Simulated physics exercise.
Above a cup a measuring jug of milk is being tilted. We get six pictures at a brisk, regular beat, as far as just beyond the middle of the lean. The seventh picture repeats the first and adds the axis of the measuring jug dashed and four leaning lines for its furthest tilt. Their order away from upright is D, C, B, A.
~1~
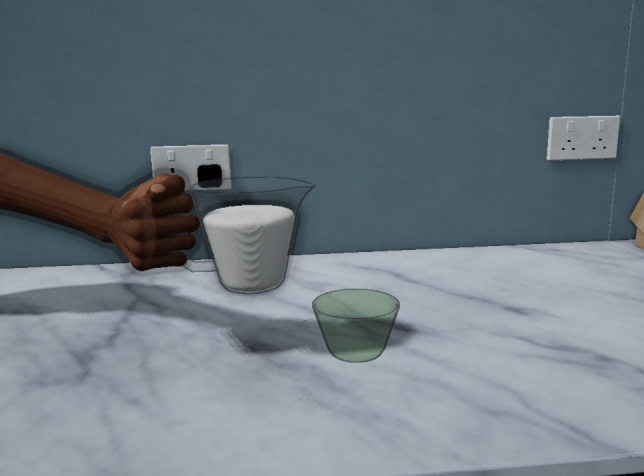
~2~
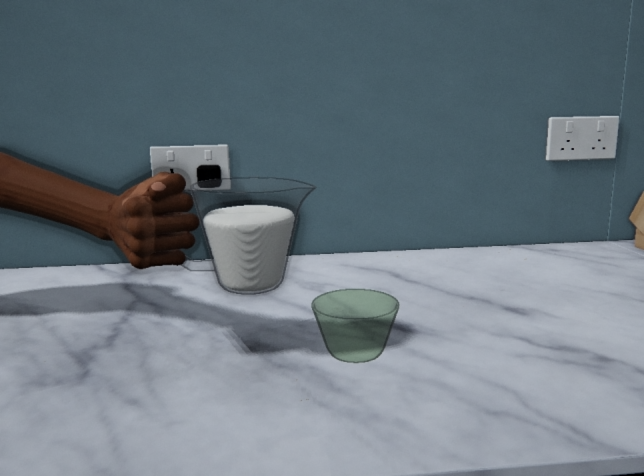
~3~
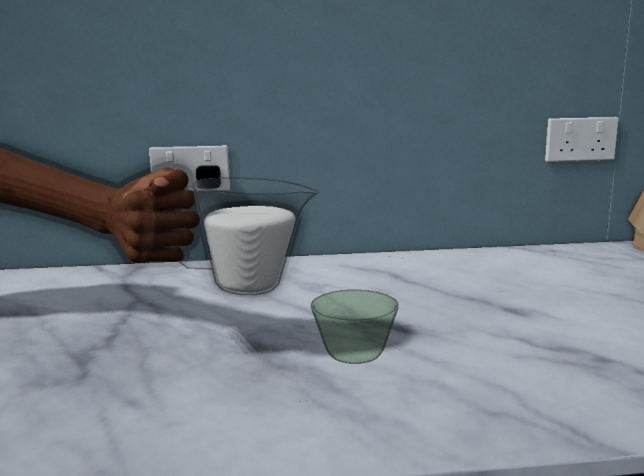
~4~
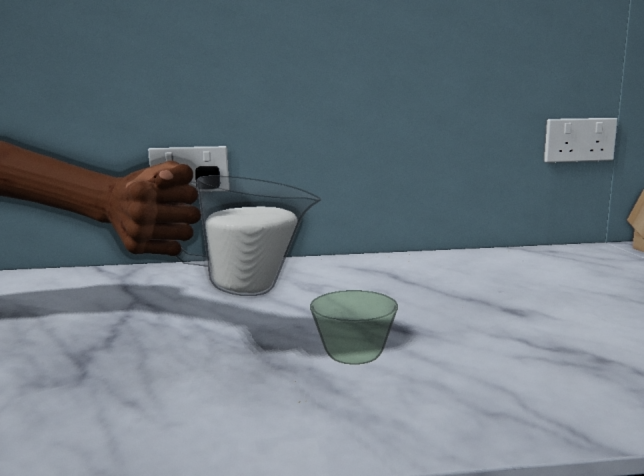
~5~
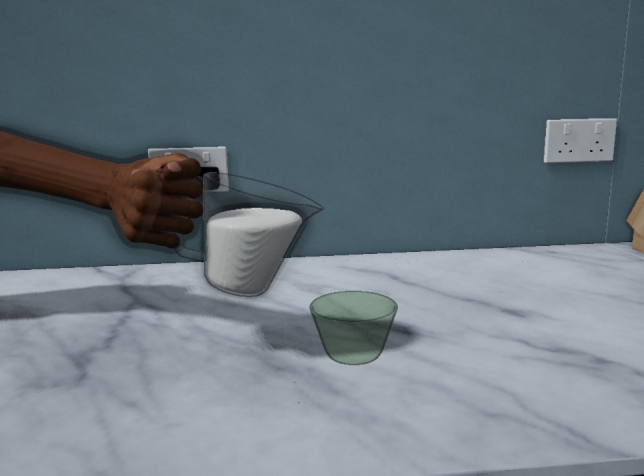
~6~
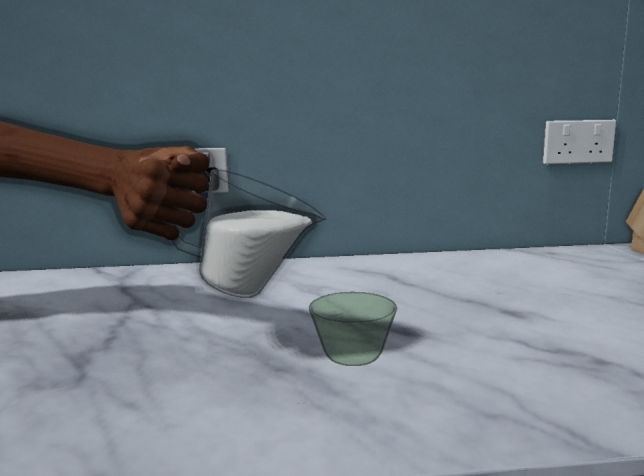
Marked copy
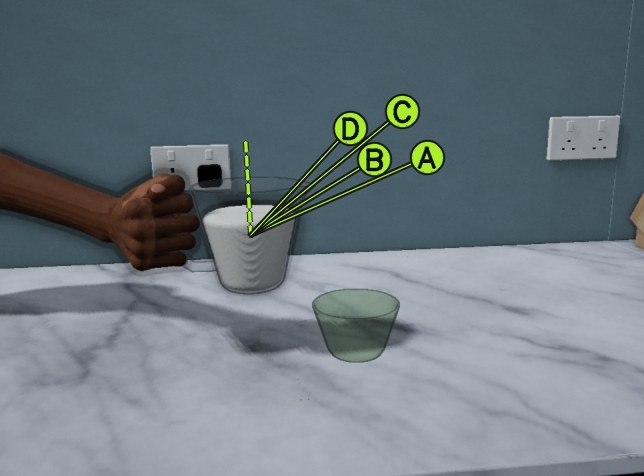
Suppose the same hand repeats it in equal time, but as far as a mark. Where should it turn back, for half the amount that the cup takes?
Mark C does it best.
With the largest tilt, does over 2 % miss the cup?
Yes.
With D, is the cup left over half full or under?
Under.
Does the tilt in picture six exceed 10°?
Yes, it does.
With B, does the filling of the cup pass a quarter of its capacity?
Yes, clearly.
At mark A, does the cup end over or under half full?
Over half.
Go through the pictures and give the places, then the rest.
Upright, lip at (314, 185); rim of the cup round (356, 302); nothing has left yet, in the first picture.
Upright, lip at (314, 187); nothing has left yet, in the second picture.
Tipped about 5°, lip at (317, 191); nothing has left yet, in the third picture.
Tipped about 10°, lip at (320, 198); nothing has left yet, in the fourth picture.
Tipped about 17°, lip at (323, 207); nothing has left yet, in the fifth picture.
Tipped about 24°, lip at (325, 218); nothing has left yet, in the sixth picture.
In lime, A at (411, 163); B at (359, 168); C at (388, 122); D at (338, 140).
For mark A, the cup ends with about 82 % of what it can hold; 17 % of the milk is spilt.
For mark B, the cup ends with about 71 % of what it can hold; 7 % of the milk is spilt.
For mark C, the cup ends with about 50 % of what it can hold; 4 % of the milk is spilt.
For mark D, the cup ends with about 32 % of what it can hold.
